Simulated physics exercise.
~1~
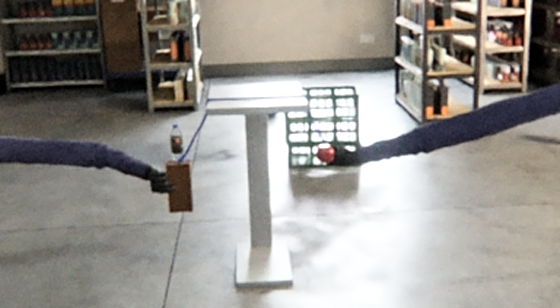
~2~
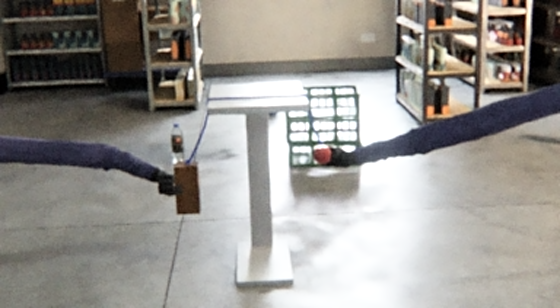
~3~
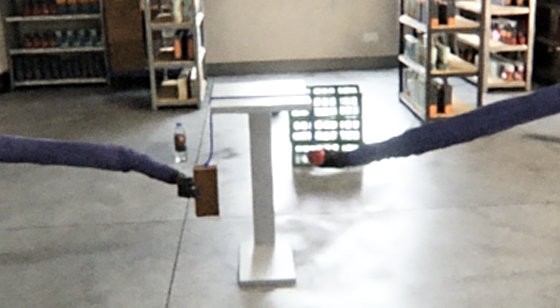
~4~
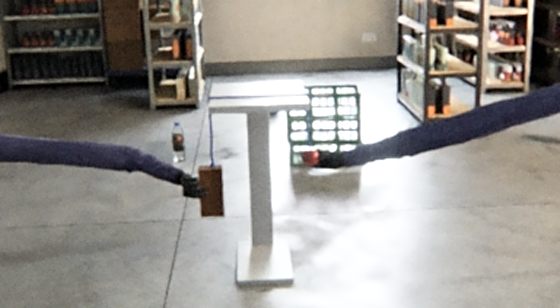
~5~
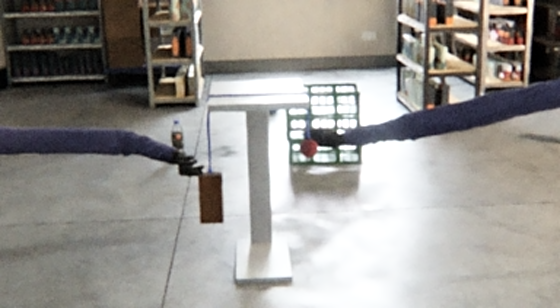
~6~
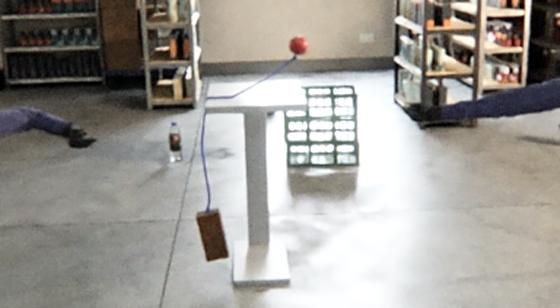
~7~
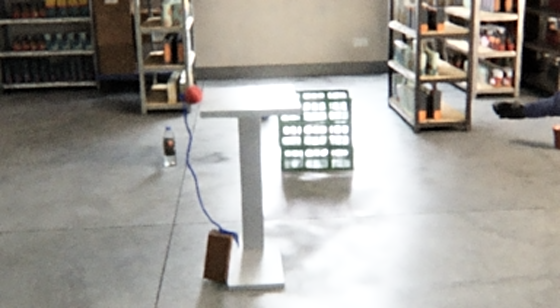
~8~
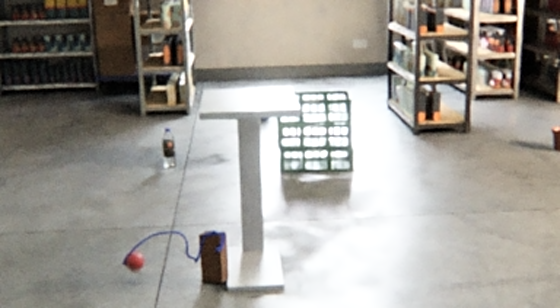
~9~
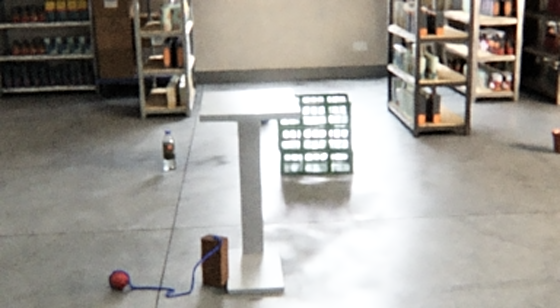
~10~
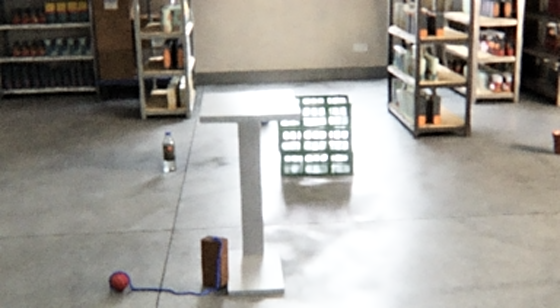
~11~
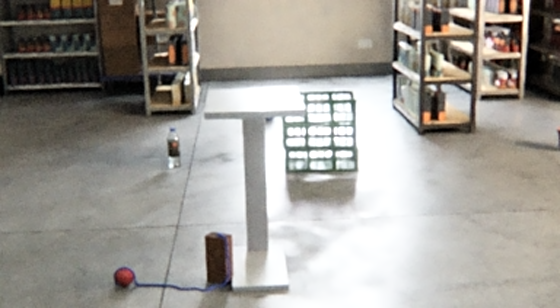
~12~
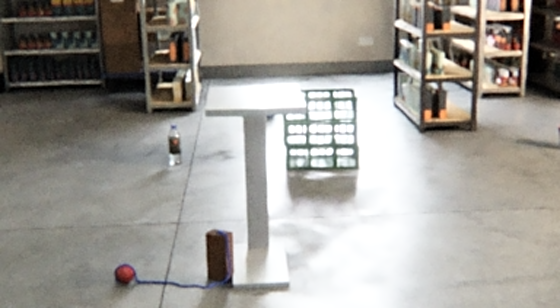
In a room with stocked shelves, two hands hold a brick and a red apple joined by a blue cord over a white side table, then let go; the brick drops on the left, pulling the apple up and over the tabletop, and both end on the floor at left.
